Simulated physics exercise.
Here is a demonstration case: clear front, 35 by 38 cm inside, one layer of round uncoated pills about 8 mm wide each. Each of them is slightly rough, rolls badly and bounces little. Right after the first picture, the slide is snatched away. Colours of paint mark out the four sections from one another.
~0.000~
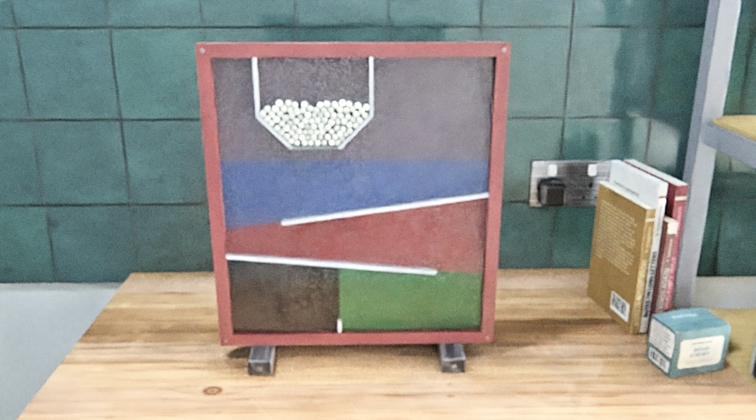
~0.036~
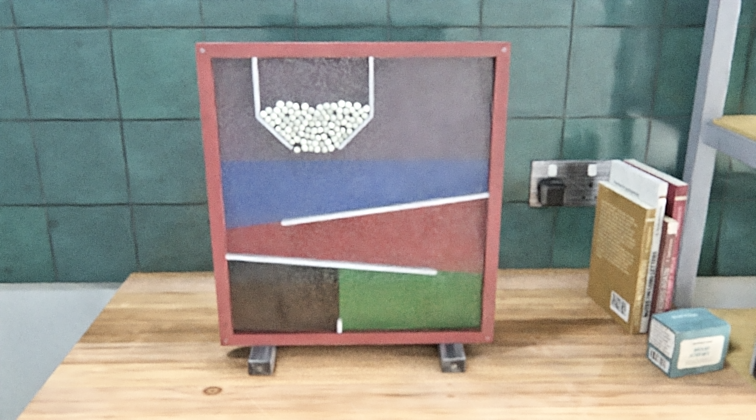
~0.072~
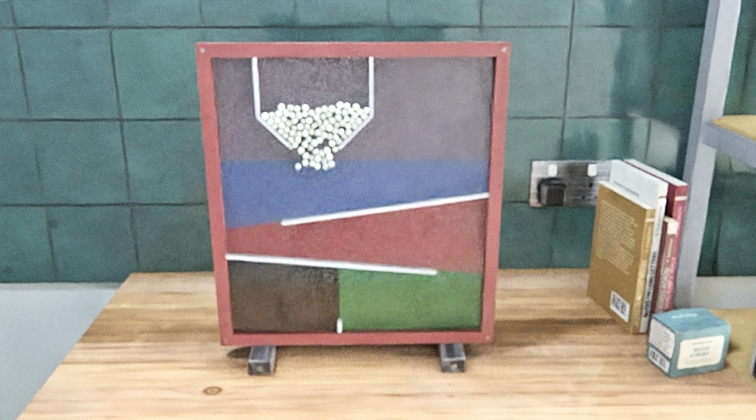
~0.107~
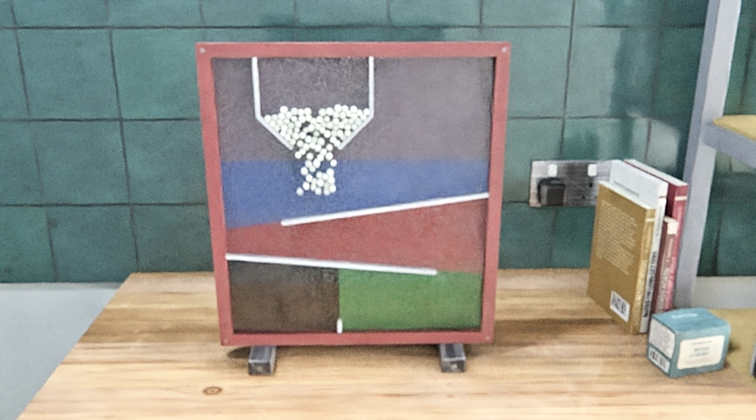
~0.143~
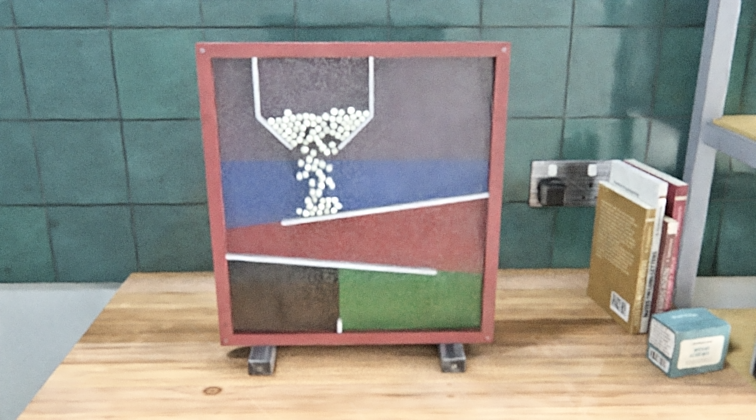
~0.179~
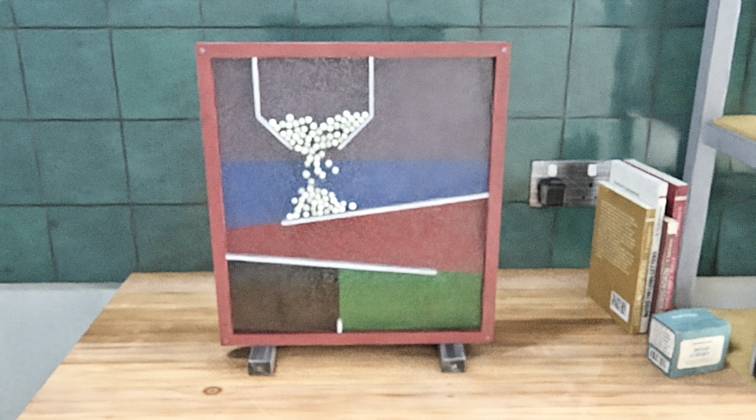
Small white balls pouring from a funnel in a red-framed case, dropping past a blue band and piling on a sloping ledge.
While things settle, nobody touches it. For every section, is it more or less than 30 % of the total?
Red: More; blue: More; green: Less; black: Less.
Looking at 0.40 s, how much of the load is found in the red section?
It works out at roughly 25 per cent.
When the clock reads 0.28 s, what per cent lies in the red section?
That comes to some 5 percent of the load.
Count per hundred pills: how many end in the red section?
Roughly 60 percent of the load.
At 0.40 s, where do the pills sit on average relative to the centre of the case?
Offset approx. 7 cm left, 1 cm below.
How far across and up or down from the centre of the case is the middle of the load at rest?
Some 8 cm left and 4 cm below.
By 0.28 s, the pills' middle is 5 cm left of and 2 cm above the centre; red 5 %, blue 65 %.
By 0.40 s, the pills' middle is 7 cm left of and 1 cm below the centre; red 25 %, blue 75 %.
By 0.63 s, the pills' middle is 8 cm left of and 3 cm below the centre; red 50 %, blue 50 %.
Settled by 1.7 s, red 60 %, blue 40 %, green 0 %, black 0 %.
